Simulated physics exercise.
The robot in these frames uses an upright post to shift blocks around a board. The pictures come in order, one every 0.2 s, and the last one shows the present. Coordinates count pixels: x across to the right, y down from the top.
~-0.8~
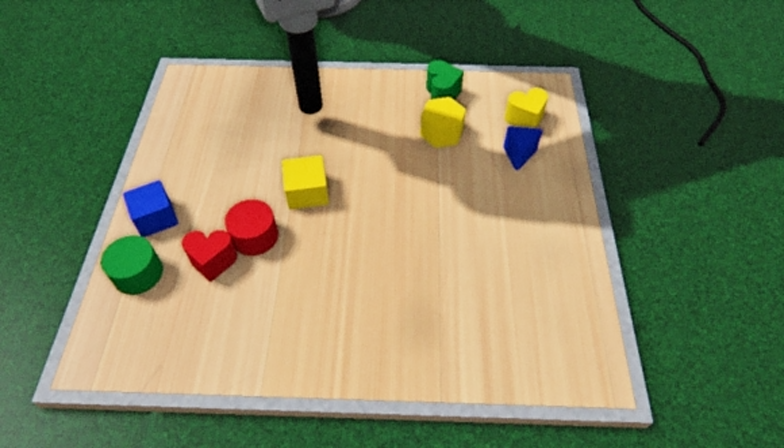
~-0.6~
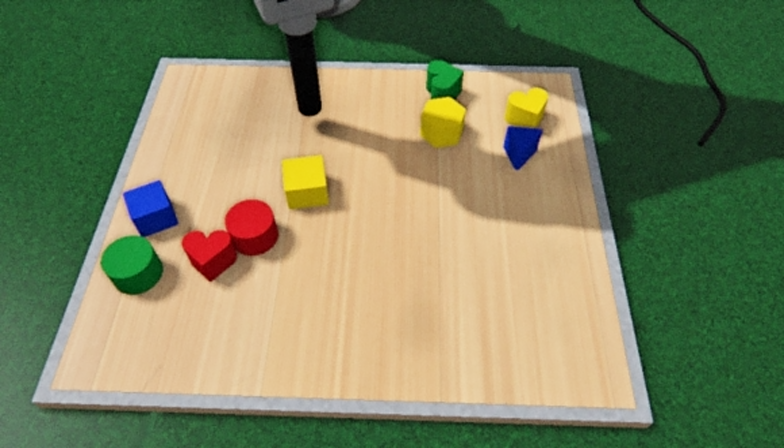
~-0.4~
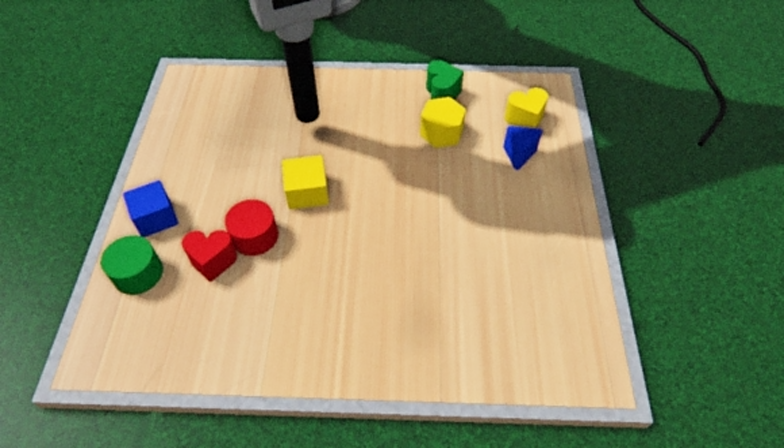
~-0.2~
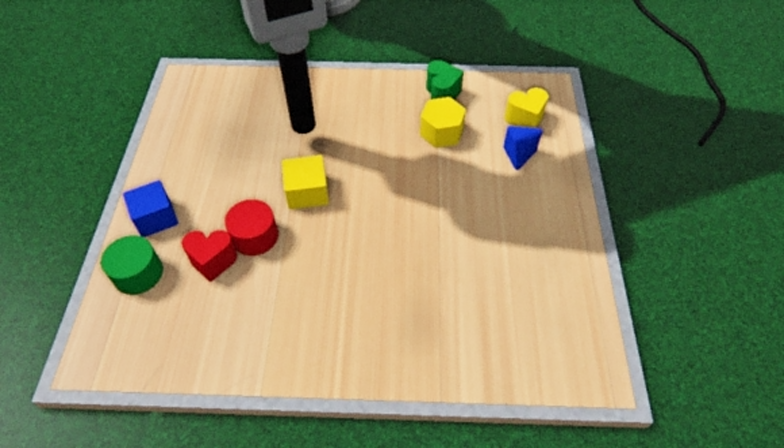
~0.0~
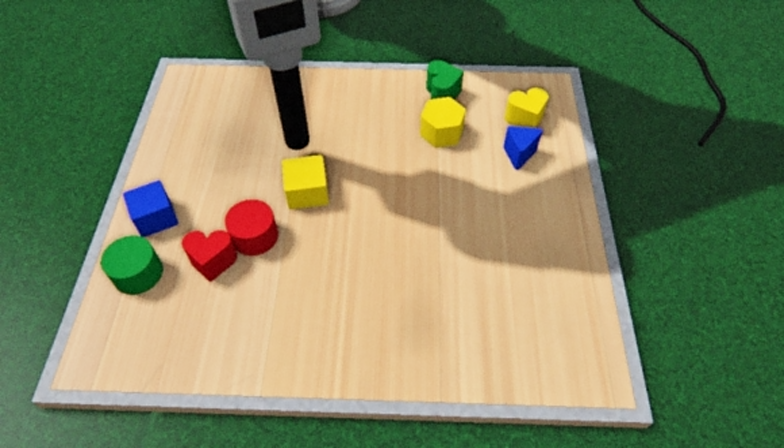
On a wooden board, a black post moves slightly nearer the yellow square while the blocks stay still.
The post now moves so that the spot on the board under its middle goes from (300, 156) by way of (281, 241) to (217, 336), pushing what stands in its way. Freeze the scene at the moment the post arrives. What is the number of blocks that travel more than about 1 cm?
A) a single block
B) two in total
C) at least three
It's C.
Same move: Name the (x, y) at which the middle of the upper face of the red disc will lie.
Its top centre is at about (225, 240).
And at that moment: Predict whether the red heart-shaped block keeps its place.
The block moves away from its spot.
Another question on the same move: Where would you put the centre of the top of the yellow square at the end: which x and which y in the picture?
The spot you're after is about (317, 214) in the image.
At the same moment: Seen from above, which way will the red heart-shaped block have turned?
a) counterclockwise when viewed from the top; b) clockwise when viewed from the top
My pick is a.
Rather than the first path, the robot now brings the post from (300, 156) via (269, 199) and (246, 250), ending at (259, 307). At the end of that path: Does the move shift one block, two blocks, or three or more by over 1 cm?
Total moved: Three or more.
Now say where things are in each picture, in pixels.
Tip of the post at (311, 108), middles of tops, red heart-shaped block at (205, 244), red disc at (249, 218), yellow square at (304, 172), in the first picture.
Post at (310, 110), nothing pushed, in the second picture.
Post at (308, 116), nothing pushed, in the third picture.
Post at (304, 127), nothing pushed, in the fourth picture.
Post at (298, 143), red heart-shaped block at (205, 244), red disc at (249, 218), yellow square at (304, 172), in the fifth picture.
On the path given first. One third of the way, post at (288, 199); yellow square at (315, 210), turned 60° anticlockwise.
Two thirds of the way, post at (260, 261); red heart-shaped block at (178, 250), turned 35° anticlockwise; red disc at (225, 240); yellow square at (317, 214), turned 70° anticlockwise.
At the end, post at (211, 326); red heart-shaped block at (178, 250), turned 35° anticlockwise; red disc at (225, 240); yellow square at (317, 214), turned 70° anticlockwise.
